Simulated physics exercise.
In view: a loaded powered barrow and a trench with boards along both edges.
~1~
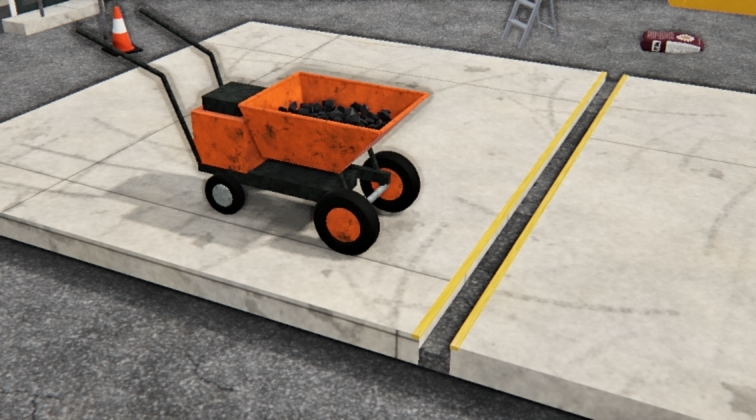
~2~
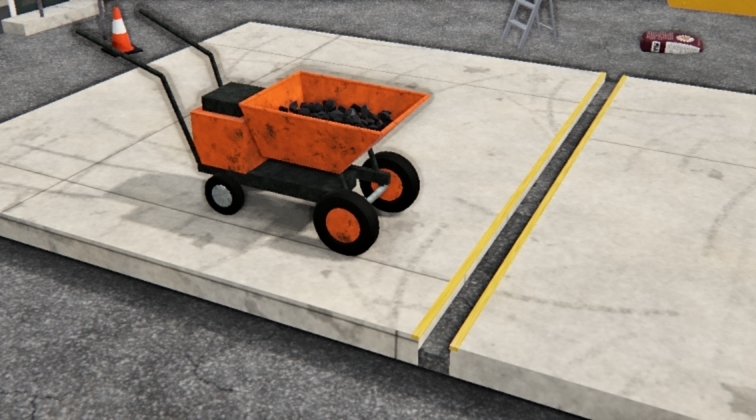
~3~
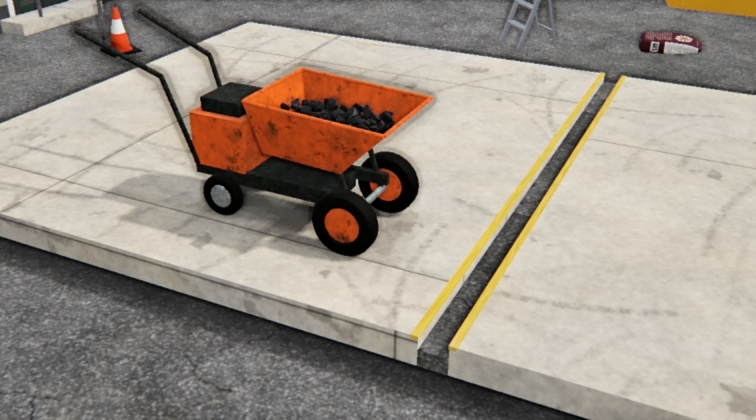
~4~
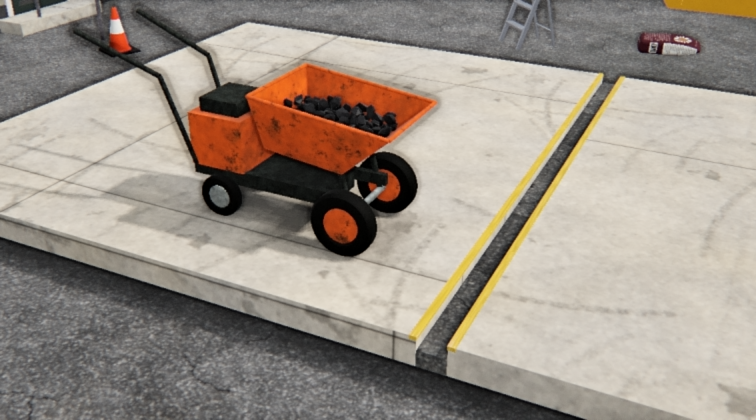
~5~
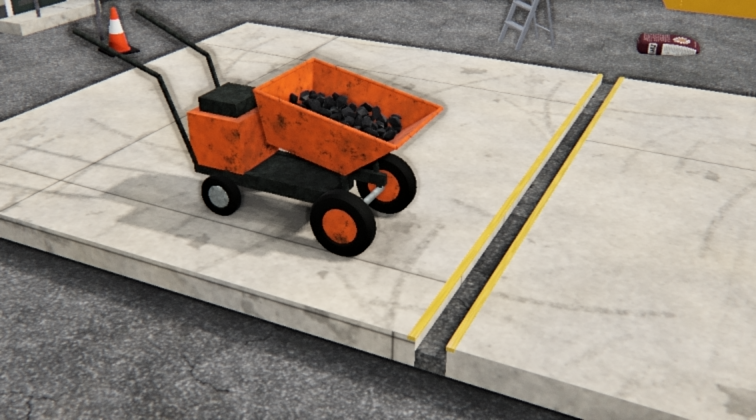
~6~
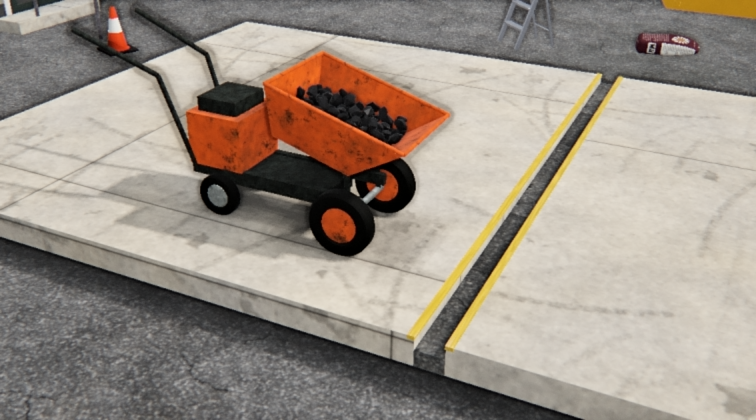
Orange powered barrow loaded with black lumps standing beside a yellow-edged trench, its skip starting level, then gradually tilting forward to the right.
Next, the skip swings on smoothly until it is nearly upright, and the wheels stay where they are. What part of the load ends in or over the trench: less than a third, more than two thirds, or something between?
The trench takes from one third to two thirds.
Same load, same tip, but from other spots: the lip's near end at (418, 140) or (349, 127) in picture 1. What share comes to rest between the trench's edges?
In turn 0 and 30 in a hundred.
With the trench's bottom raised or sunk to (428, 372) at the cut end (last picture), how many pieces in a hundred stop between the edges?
About 60 per cent.
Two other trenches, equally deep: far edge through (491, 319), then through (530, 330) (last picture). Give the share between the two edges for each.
Roughly 70 per cent, and 80 per cent.
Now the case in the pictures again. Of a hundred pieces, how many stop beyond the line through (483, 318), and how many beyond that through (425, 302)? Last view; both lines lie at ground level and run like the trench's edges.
Roughly 20 per cent, and 70 per cent.
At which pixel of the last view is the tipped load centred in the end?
Close to (491, 259).
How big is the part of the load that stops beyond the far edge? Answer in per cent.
About 25 per cent.
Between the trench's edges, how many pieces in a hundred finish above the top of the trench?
Some 50 per cent.
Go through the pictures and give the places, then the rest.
Lip of the skip at (380, 133), level; top of the load at (323, 117), lumps of coal; first edge of the trench at (439, 302); far edge at (476, 313), the trench under half as wide as the skip, and about half as deep as wide, in the first picture.
Lip of the skip at (381, 134), level; top of the load at (323, 117), in the second picture.
Lip of the skip at (384, 137), tipped barely; top of the load at (325, 116), in the third picture.
Lip of the skip at (389, 142), tipped a little; top of the load at (311, 111), in the fourth picture.
Lip of the skip at (396, 148), tipped a little; top of the load at (314, 114), in the fifth picture.
Lip of the skip at (404, 155), tipped clearly; top of the load at (321, 110); first edge of the trench at (434, 303); far edge at (471, 314), in the sixth picture.
Soon, skip tipped steeply; all in the skip.
A while on, skip tipped right over; most in the skip; a stray few short of the trench; about a quarter in or heaped over the trench; a stray few beyond it.
Towards the end, skip tipped right over; about a quarter in the skip; a small part short of the trench; about half in or heaped over the trench; about a quarter beyond it.
Finally, skip tipped right over; about a quarter in the skip; a small part short of the trench; about half in or heaped over the trench; about a quarter beyond it.
